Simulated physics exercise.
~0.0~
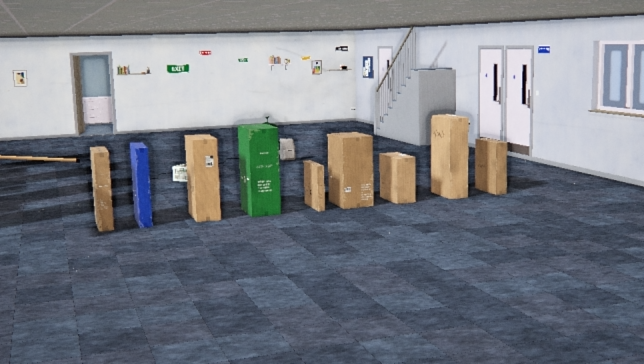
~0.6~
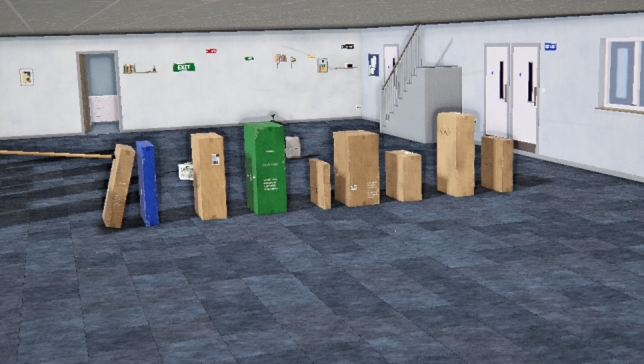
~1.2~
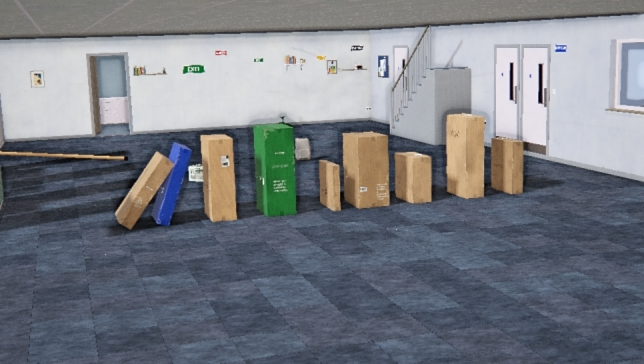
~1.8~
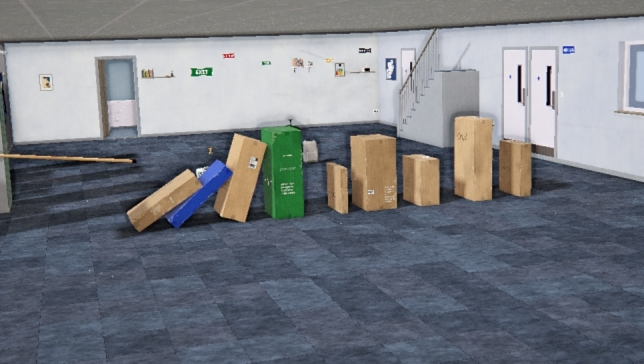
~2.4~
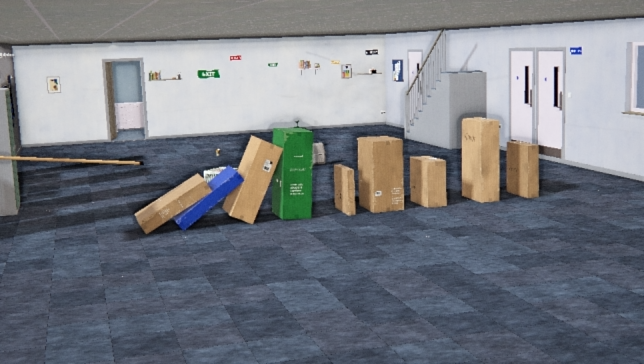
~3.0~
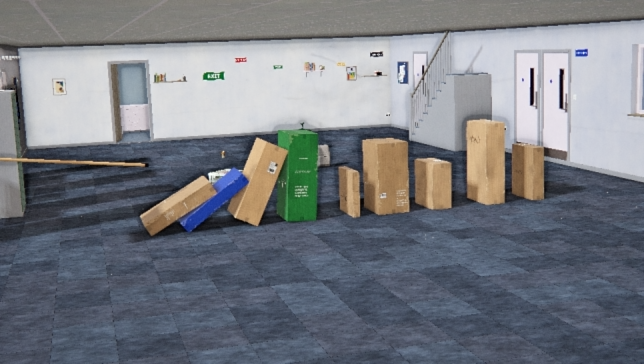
The clip opens on nine tall cartons standing in a row across a dark carpeted room, most of them brown, with one blue and one green, and a long pole reaching in from the left. The first brown carton tips to the right toward the blue one beside it. The blue carton then leans over too, and the pair sink lower as the next brown carton tilts toward the green one. The view pans slightly left. The green carton stays almost upright, propping up the slanted brown one, and the five brown cartons beyond it remain standing.
